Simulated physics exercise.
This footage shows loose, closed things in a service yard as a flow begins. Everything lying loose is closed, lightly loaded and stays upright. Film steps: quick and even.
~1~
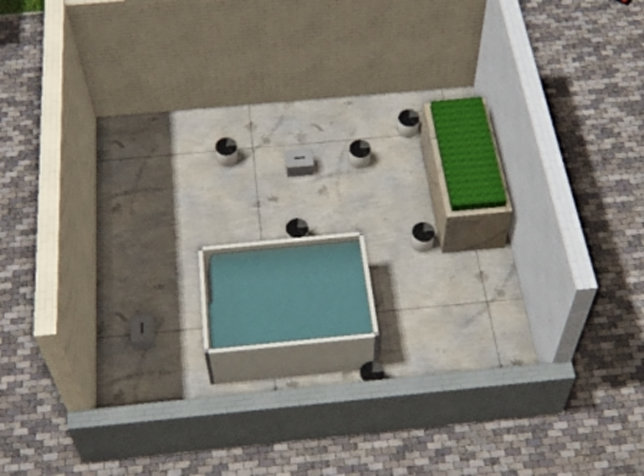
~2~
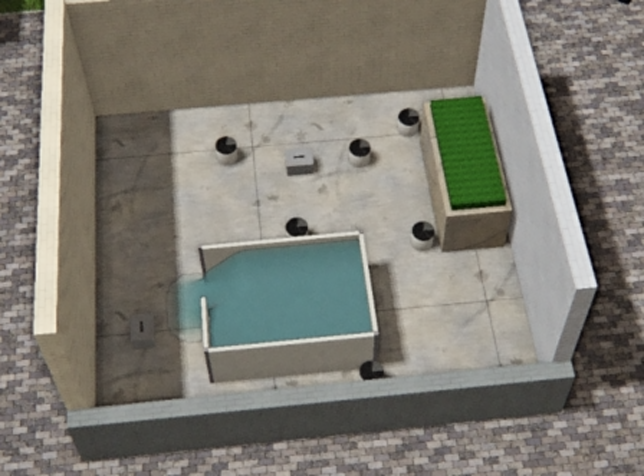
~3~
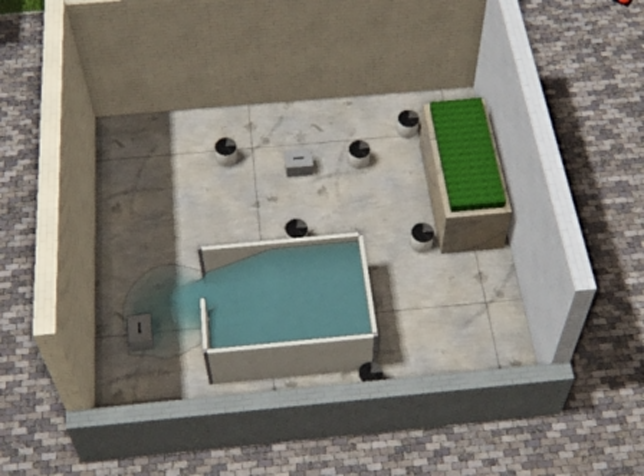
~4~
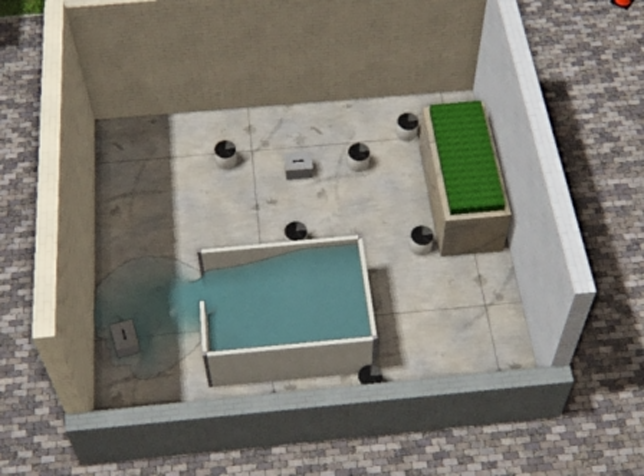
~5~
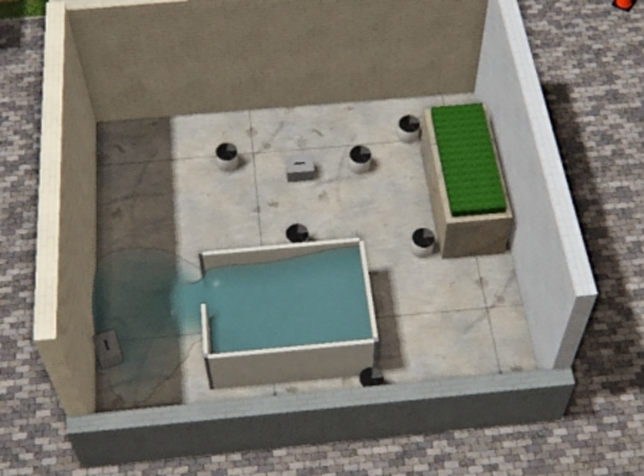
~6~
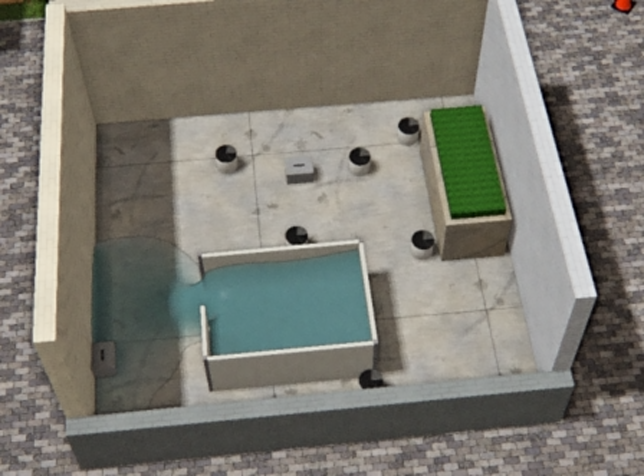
Teal water pours through a gap in the left side of a low-walled tank and spreads across the darker strip of paving. It reaches a small grey box and shifts it left toward the yard wall, then slightly nearer the front, while the round pots and grass-topped planter stay put.
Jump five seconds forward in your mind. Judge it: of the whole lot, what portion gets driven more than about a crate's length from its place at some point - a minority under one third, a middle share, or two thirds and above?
The things swept well aside make up a third to two thirds.
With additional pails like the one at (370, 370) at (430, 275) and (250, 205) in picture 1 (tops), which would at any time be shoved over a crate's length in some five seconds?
Result, in sequence - short of that distance / short of that distance.
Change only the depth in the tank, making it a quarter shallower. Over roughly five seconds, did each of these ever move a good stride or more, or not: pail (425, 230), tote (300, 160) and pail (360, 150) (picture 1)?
Object 1: Stayed below the mark. Object 2: Stayed below the mark. Object 3: Stayed below the mark.
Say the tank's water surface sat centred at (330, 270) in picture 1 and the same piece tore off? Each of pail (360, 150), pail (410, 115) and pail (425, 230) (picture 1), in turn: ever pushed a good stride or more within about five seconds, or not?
Far enough, Far enough, Not far.
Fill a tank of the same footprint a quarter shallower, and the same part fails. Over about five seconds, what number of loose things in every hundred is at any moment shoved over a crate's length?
My figure is 40 percent.
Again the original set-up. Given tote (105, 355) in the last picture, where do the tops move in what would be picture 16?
Position: About (195, 381).
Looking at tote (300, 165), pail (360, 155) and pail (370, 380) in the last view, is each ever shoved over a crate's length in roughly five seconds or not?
Never got far, then went a long way, then went a long way.
A moment on, 1 of 8 are well off their spots; 0 afloat.
Next, 1 of 8 are well off their spots; 0 afloat.
Later, 1 of 8 are well off their spots; 1 afloat.
In the end, 5 of 8 are well off their spots, and 5 have been at some point; 2 afloat.
